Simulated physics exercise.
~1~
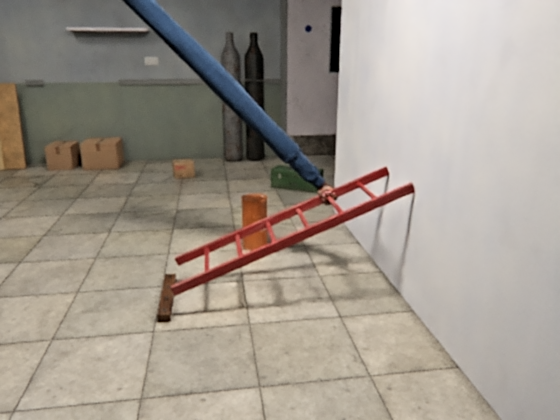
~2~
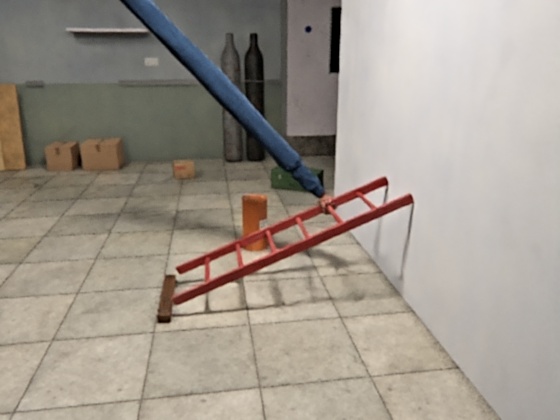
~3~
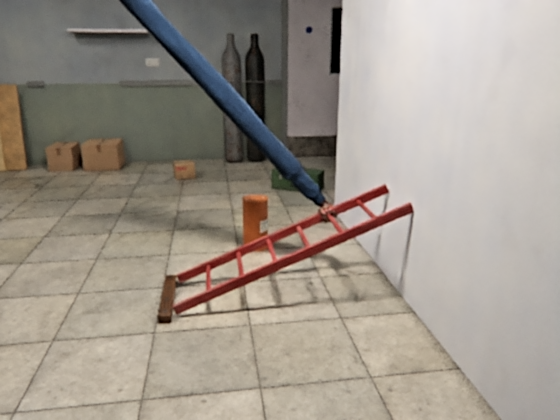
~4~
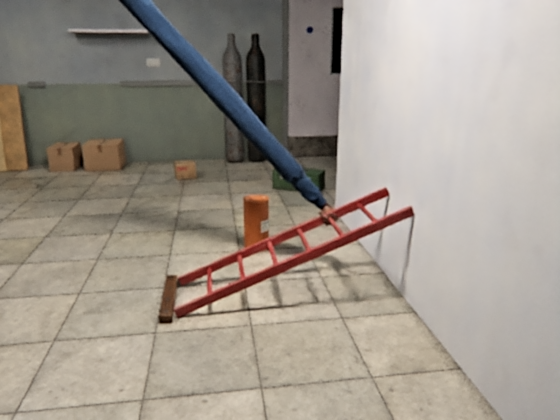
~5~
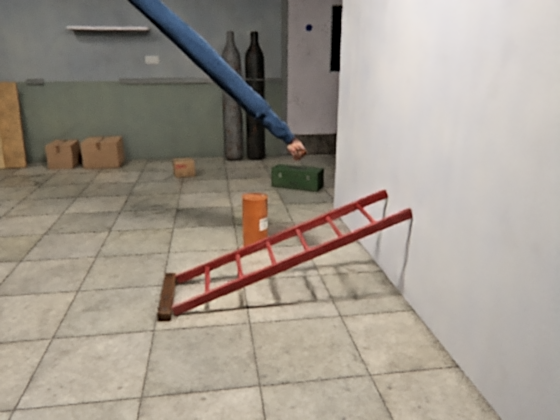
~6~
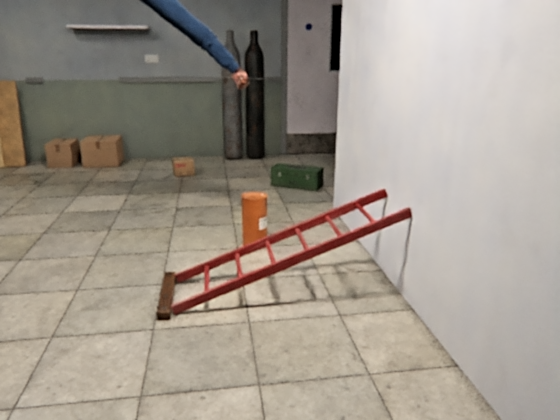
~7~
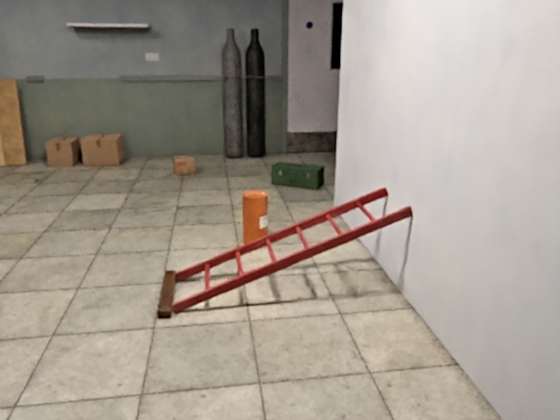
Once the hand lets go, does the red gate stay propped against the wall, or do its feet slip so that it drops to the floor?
The red gate stays propped against the wall, with its feet still at the wooden strip after the hand has gone.
